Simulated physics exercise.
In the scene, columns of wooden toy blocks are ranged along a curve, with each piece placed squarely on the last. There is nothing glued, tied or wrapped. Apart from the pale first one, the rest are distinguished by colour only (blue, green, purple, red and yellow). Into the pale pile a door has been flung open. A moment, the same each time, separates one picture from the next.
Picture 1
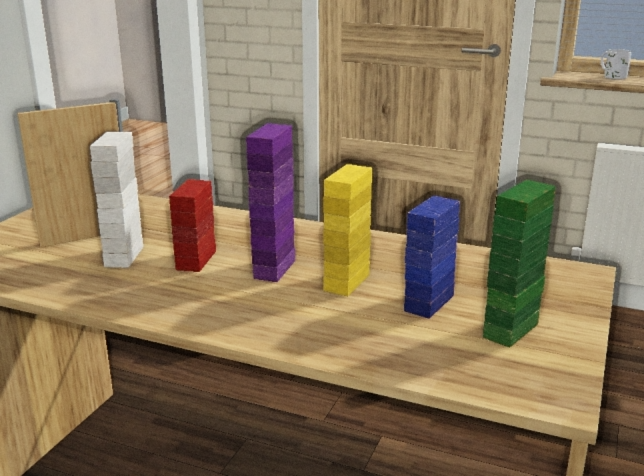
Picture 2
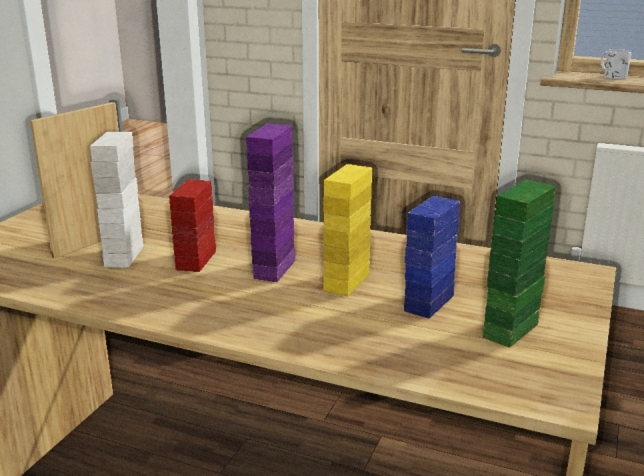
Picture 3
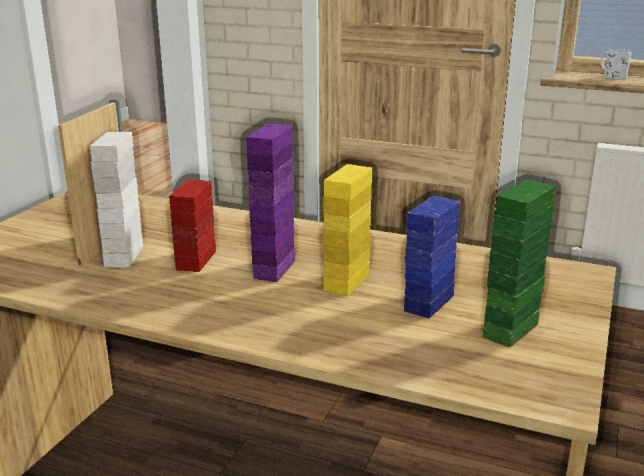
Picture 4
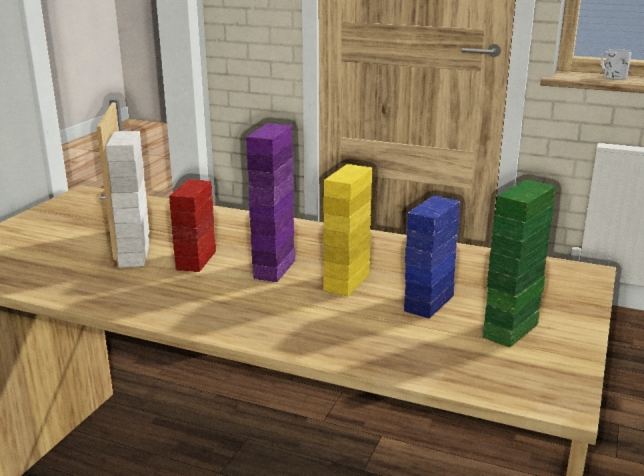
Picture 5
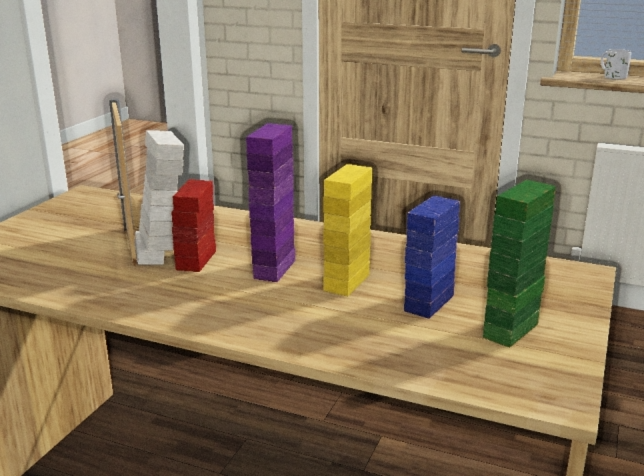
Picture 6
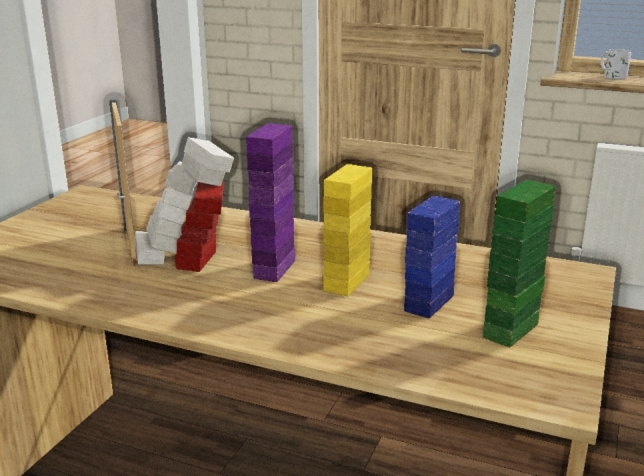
A wooden panel swinging into a white block stack on a table, pushing it rightward to lean against the red stack.
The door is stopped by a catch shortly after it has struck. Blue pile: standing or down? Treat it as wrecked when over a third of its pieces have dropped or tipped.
Standing.
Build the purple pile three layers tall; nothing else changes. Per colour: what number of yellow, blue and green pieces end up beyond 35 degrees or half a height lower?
By colour, I'd count yellow 0, blue 0, green 0.
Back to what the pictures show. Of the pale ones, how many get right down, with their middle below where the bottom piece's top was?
The answer is 5.
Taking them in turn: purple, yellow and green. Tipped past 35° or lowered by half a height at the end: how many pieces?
Colour by colour, that's purple at 0, yellow at 0, and green at 0.
Just after the last frame, 7 of the pale pile down; none of the 6 blue blocks down (0 of 35 in all colours); top blue block unmoved; top red block tilted clearly, a little lower.
A moment on, 7 of the pale pile down; none of the 6 blue blocks down (3 of 35 in all colours); top blue block unmoved; top red block tilted steeply, some two heights lower.
Further on, 7 of the pale pile down; none of the 6 blue blocks down (3 of 35 in all colours); top blue block unmoved; top red block some three heights lower.
When it is over, 7 of the pale pile down; none of the 6 blue blocks down (3 of 35 in all colours); top blue block unmoved; top green block unmoved. In pixels of the last frame, middles, top blue block near (434, 215), top green block near (526, 200).
